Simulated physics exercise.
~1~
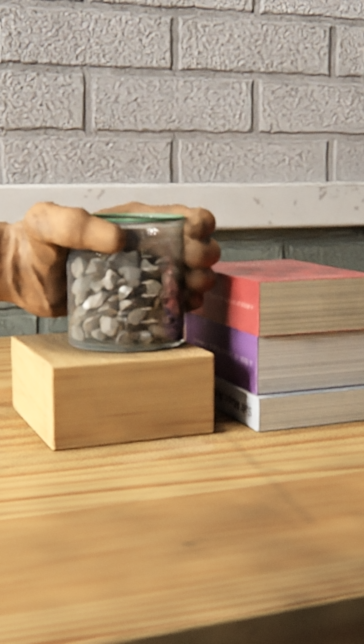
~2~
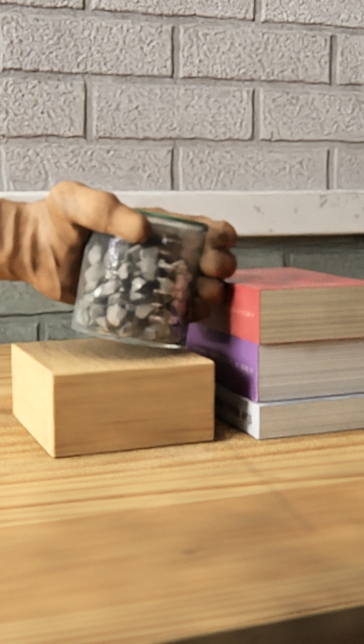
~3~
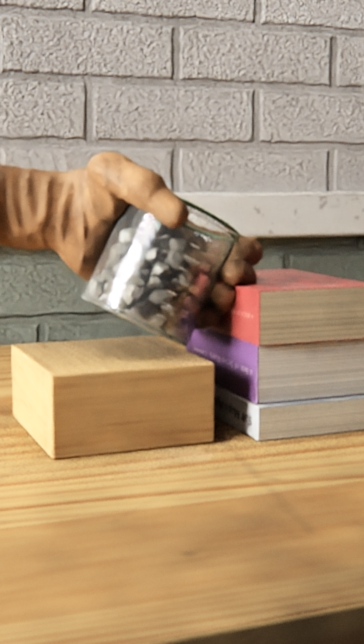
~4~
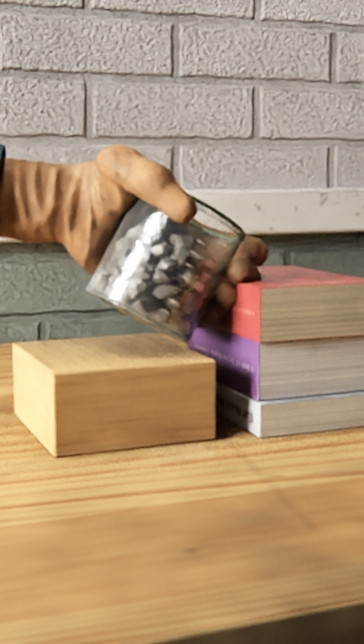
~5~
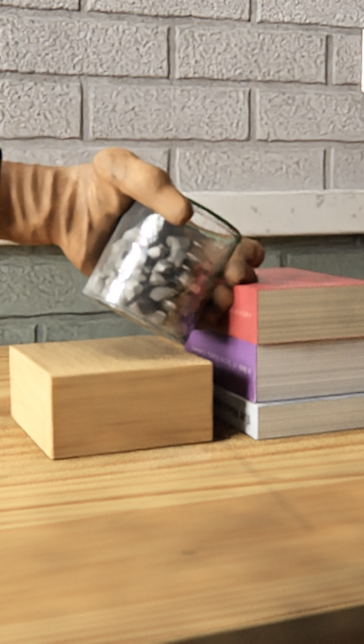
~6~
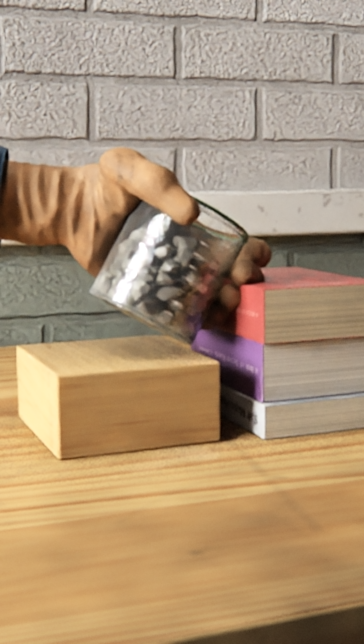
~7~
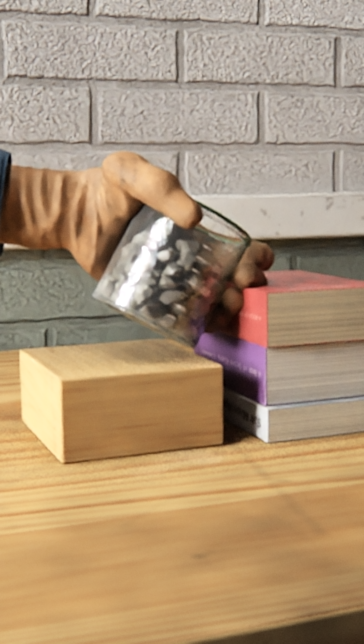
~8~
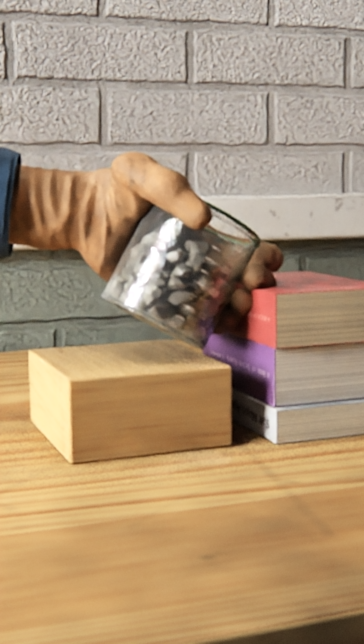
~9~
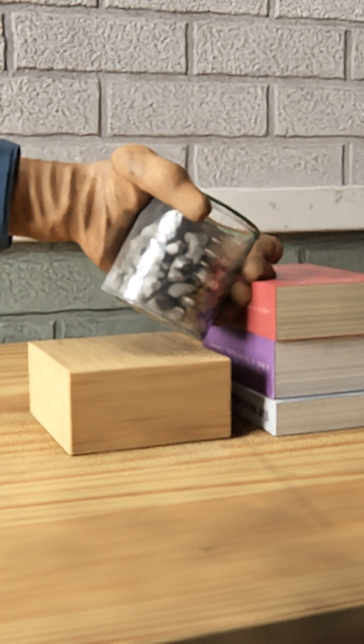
Clear beaker of grey and white pebbles being lifted off a wooden block by hand, tilting right and resting against stacked books, pebbles staying inside.
